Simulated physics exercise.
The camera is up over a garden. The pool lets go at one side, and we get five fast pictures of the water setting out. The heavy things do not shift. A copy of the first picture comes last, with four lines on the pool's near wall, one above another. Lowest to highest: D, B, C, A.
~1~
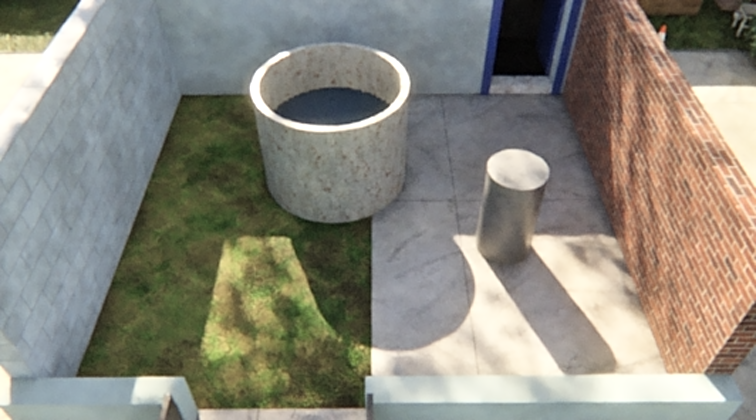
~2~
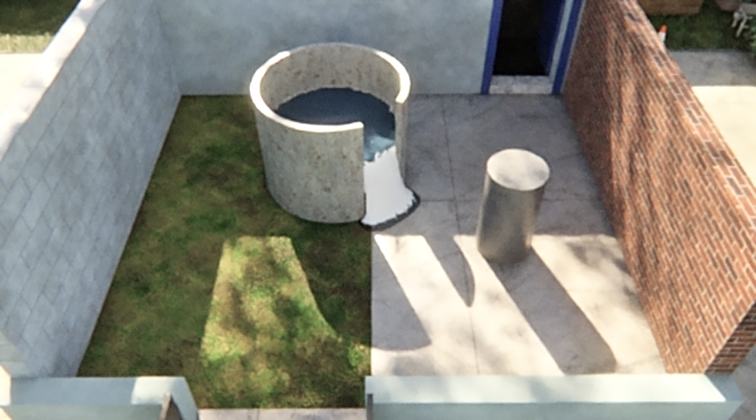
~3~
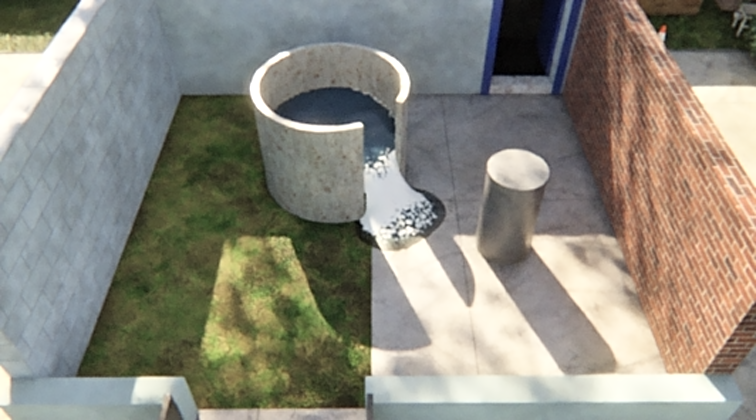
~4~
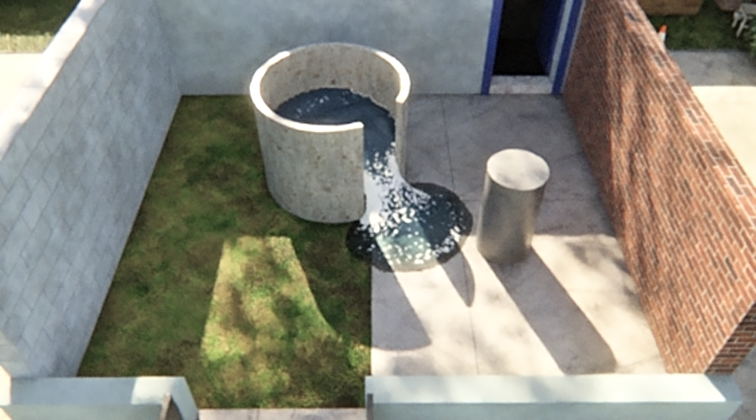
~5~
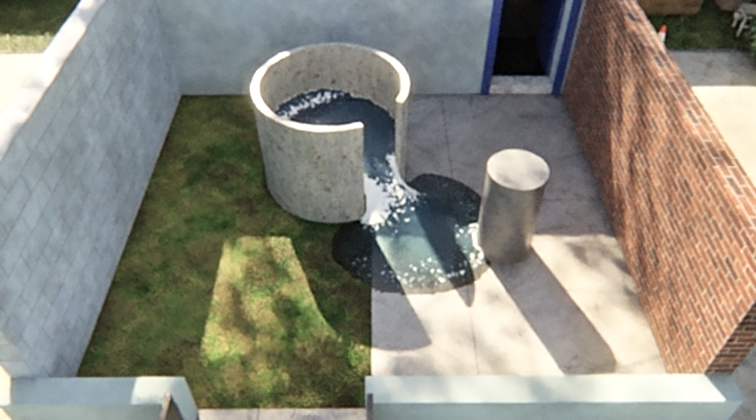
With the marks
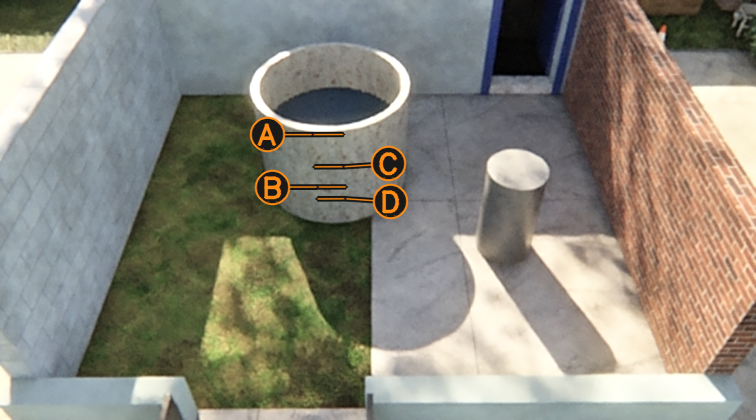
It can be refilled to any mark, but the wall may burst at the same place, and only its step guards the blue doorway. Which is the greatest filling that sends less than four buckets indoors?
C is the one.
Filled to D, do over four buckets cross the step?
No, not at all.
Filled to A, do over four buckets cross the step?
Yes.
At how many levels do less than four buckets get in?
Three of them.
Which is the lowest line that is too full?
A it is.
On the marked copy, A at (327, 134); B at (331, 186); C at (329, 166); D at (332, 198); from the bottom up D, B, C, A.
With A, about 10 bucketfuls get in.
With B, nothing gets over.
With C, a splash gets over, under a bucket.
With D, nothing gets over.
